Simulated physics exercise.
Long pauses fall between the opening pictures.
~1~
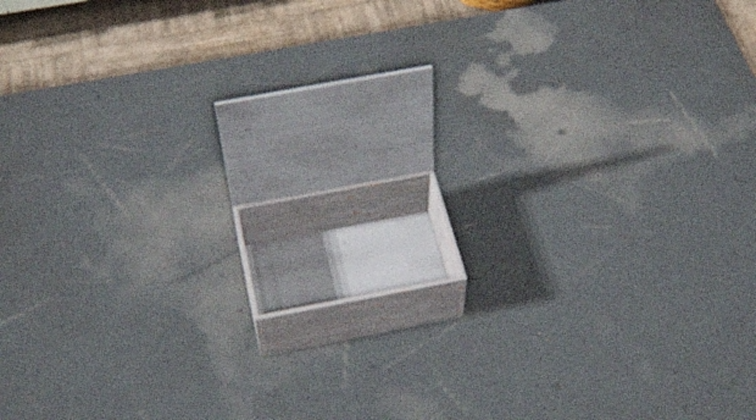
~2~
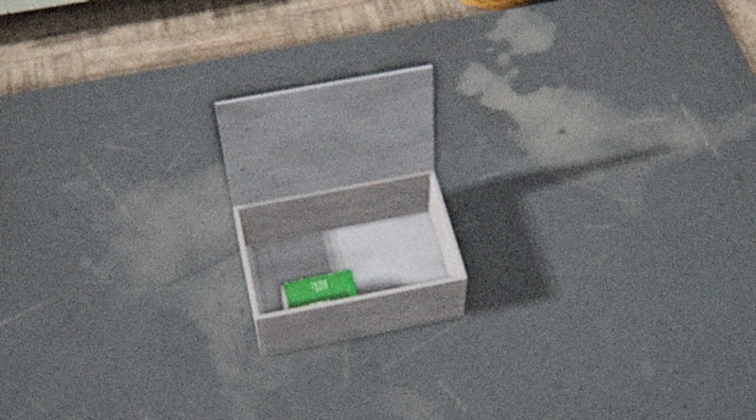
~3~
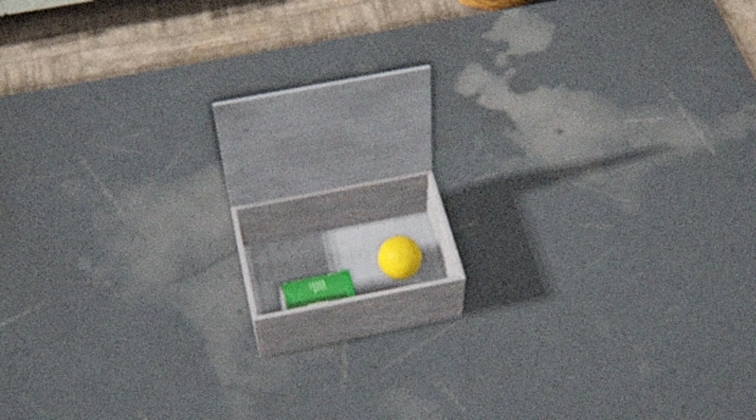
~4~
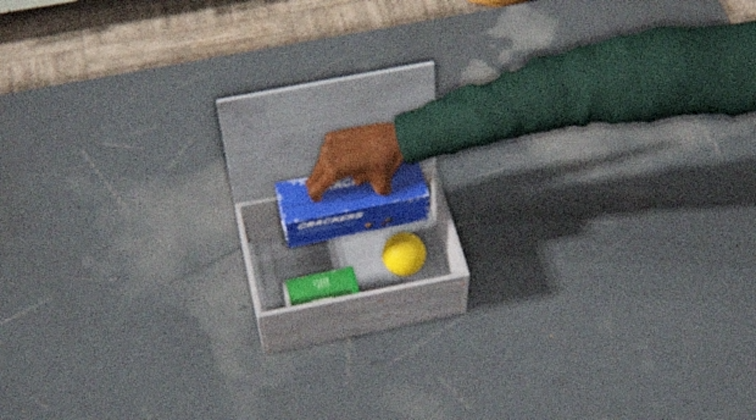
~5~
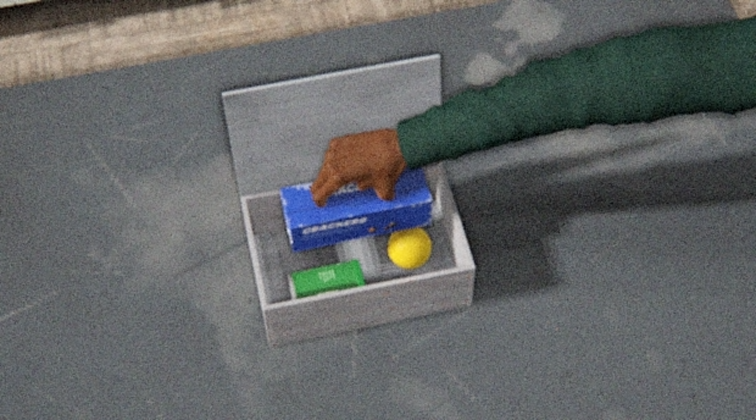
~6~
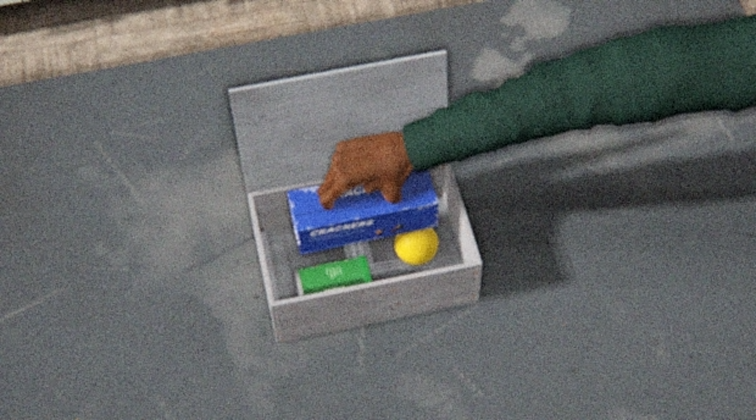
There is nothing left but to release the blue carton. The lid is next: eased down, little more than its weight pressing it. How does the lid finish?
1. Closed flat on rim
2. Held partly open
The answer is 1.
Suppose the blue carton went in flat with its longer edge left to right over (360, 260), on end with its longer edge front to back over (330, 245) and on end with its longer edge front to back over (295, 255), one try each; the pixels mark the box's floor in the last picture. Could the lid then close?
Going through the three tries, the lid settles all the way, then hangs open, then hangs open.
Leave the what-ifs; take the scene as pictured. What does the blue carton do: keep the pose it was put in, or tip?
Result: It leans over.
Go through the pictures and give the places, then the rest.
The last thing is not in view yet, in the first picture.
The last thing is not in view yet, in the second picture.
The last thing is not in view yet, in the third picture.
Coming down; blue carton (353, 202), in the fourth picture.
Coming down; blue carton (357, 207), in the fifth picture.
In place under the hand; blue carton (364, 209), in the sixth picture.
Then, 0.40 s after the last picture, blue carton on its side near (373, 223); yellow lemon rolled a little.
Then, 1.40 s after the last picture, lid 72° above the rim; blue carton on its side near (372, 222); yellow lemon rolled about its own width.
Then, 1.80 s after the last picture, lid 47° above the rim; blue carton on its side near (372, 222); yellow lemon rolled about its own width.
Then, 2.30 s after the last picture, lid 10° above the rim; blue carton on its side near (372, 222); yellow lemon rolled about its own width.
At rest, lid shut; tipped over in the box, blue carton; moved from the start, yellow lemon; green tin in place. Seen from the same camera at the end, blue carton near (372, 222).
